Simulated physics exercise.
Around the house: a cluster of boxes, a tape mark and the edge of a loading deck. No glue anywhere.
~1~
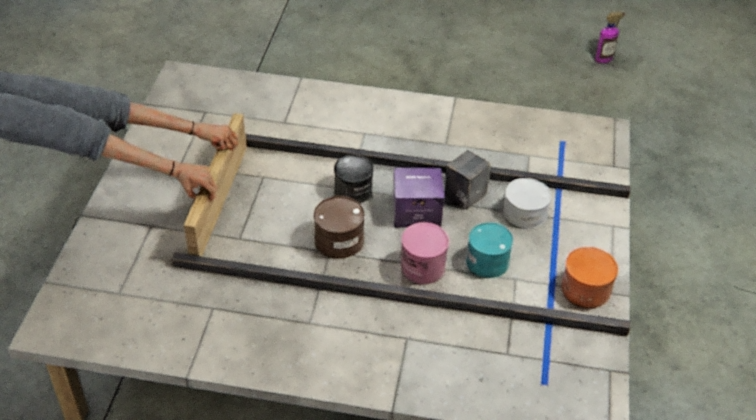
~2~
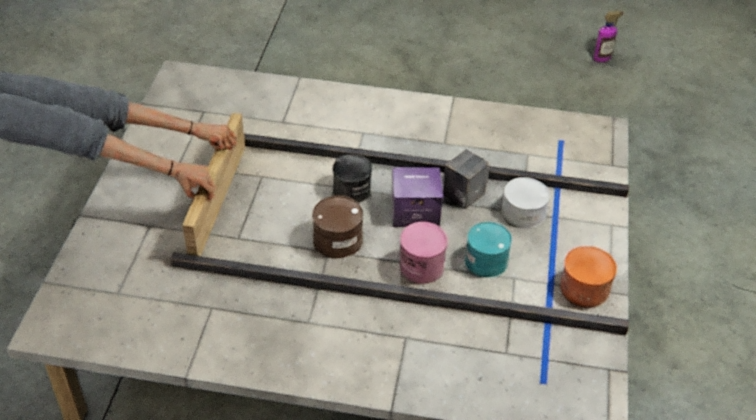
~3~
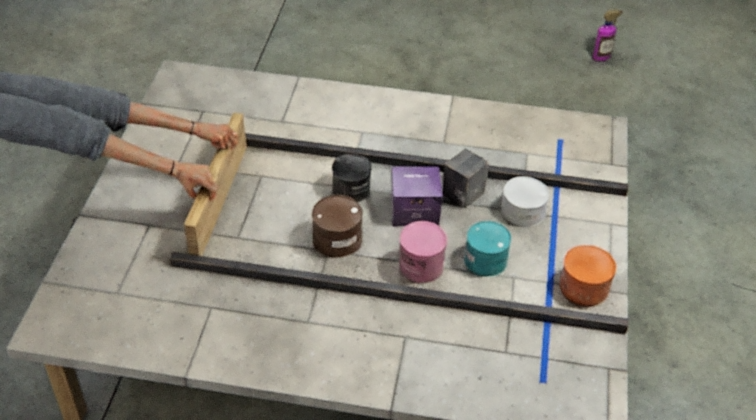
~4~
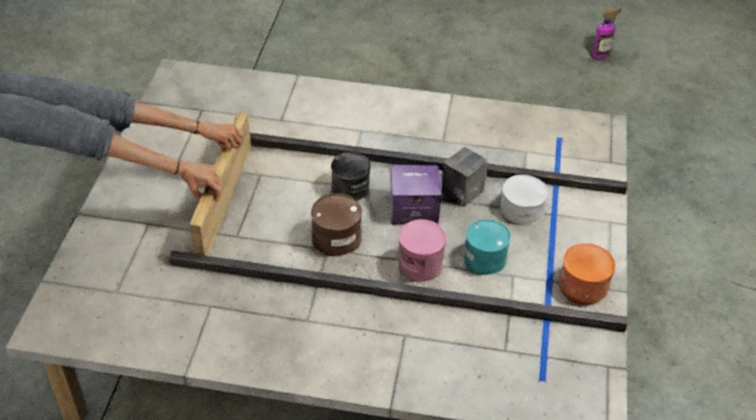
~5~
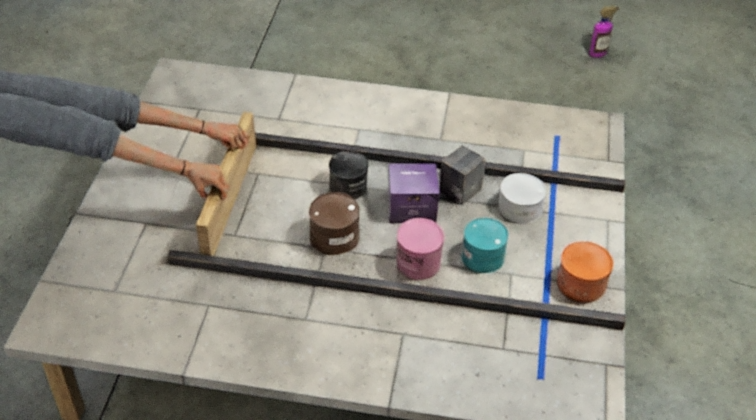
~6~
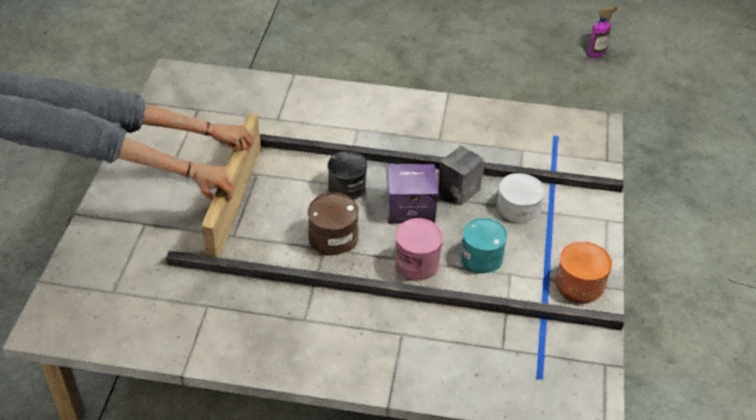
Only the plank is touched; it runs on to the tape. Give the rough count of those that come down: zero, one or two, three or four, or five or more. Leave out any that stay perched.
The number that fall off is one or two.
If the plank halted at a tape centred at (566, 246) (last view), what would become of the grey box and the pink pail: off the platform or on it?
The grey box tumbles off; the pink pail holds on.
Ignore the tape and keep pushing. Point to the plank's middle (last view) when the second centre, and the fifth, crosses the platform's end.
Its middle is around (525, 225) and later (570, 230).
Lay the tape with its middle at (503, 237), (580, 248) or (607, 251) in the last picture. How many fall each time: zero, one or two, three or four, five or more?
Taking them in turn, not one; at least five; five or over.
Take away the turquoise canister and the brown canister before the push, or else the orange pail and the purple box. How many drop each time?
Fallen: 0, and 0 in the other try.
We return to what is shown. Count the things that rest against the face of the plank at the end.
That makes 3.
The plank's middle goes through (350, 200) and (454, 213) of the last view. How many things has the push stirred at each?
First 3, then 7.
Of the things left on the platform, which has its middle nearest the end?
Foremost is the turquoise canister.
A little later, none off yet; orange pail at rest near (583, 272); white canister at rest near (521, 199); turquoise canister at rest near (484, 246).
Next, none off yet; orange pail at rest near (583, 272); white canister shifted a little near (536, 204); turquoise canister shifted about its own width near (511, 245).
When it is over, the number that fall off is one or two; down, white canister and orange pail.
